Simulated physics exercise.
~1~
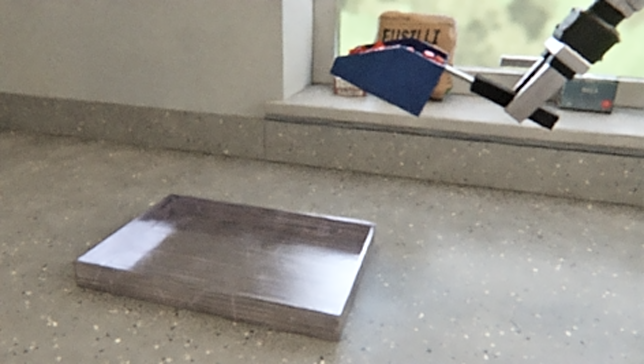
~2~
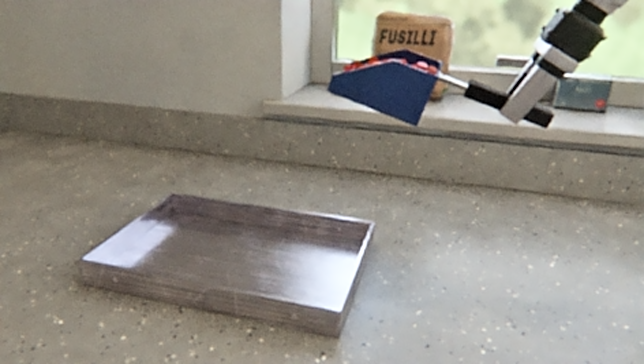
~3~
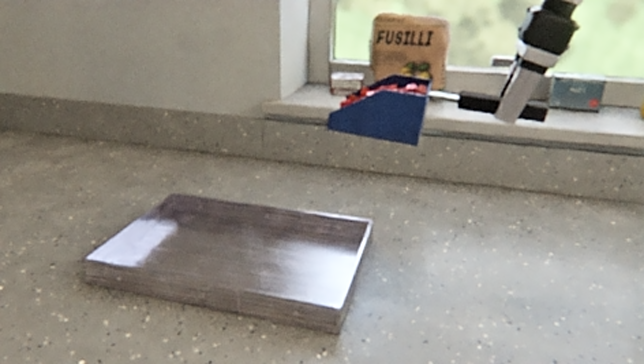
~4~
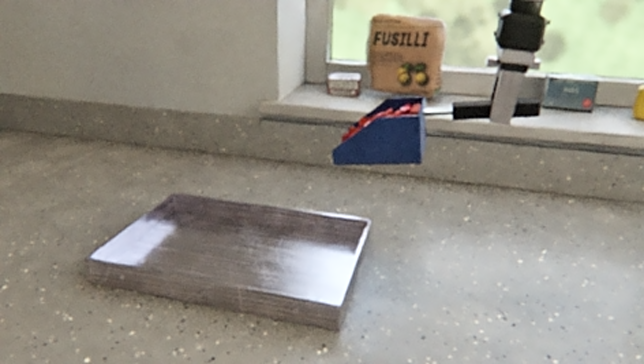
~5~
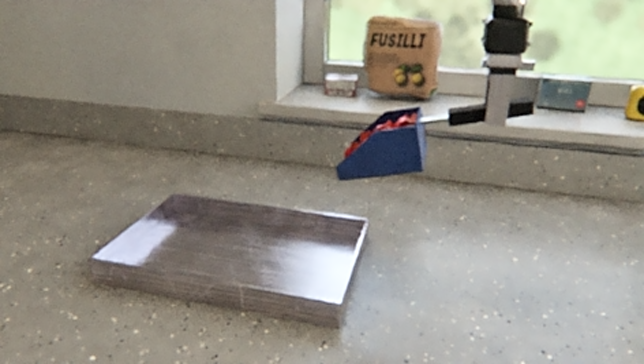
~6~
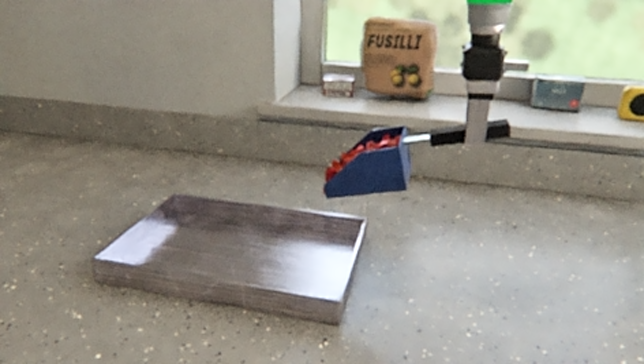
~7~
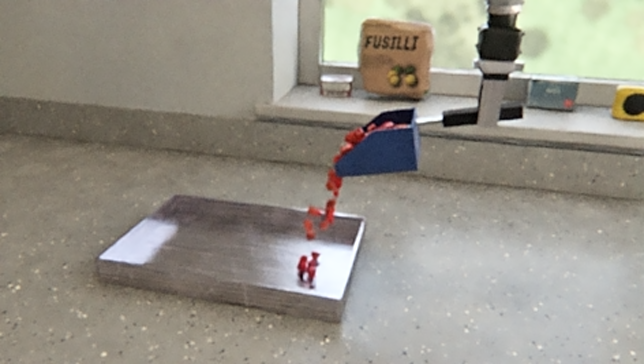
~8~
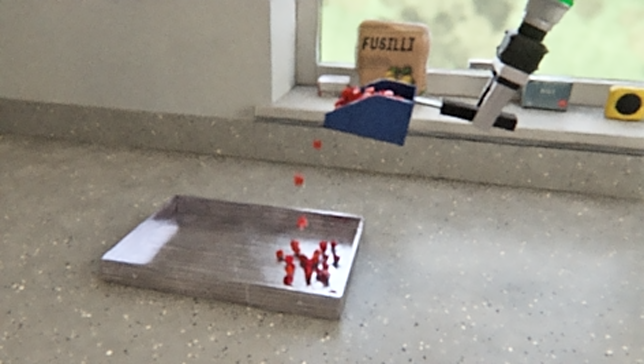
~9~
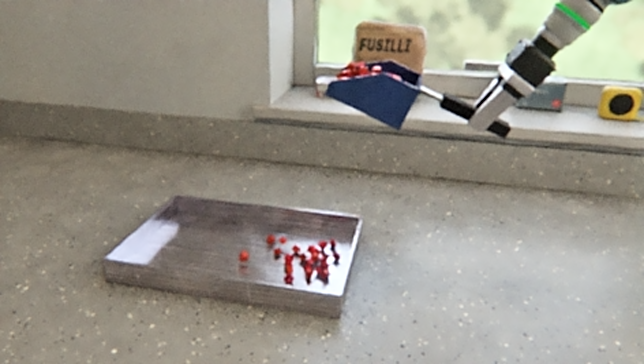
Blue scoop of red pieces held by a robot arm lowering, spilling some into a metallic tray, then lifting away still loaded.
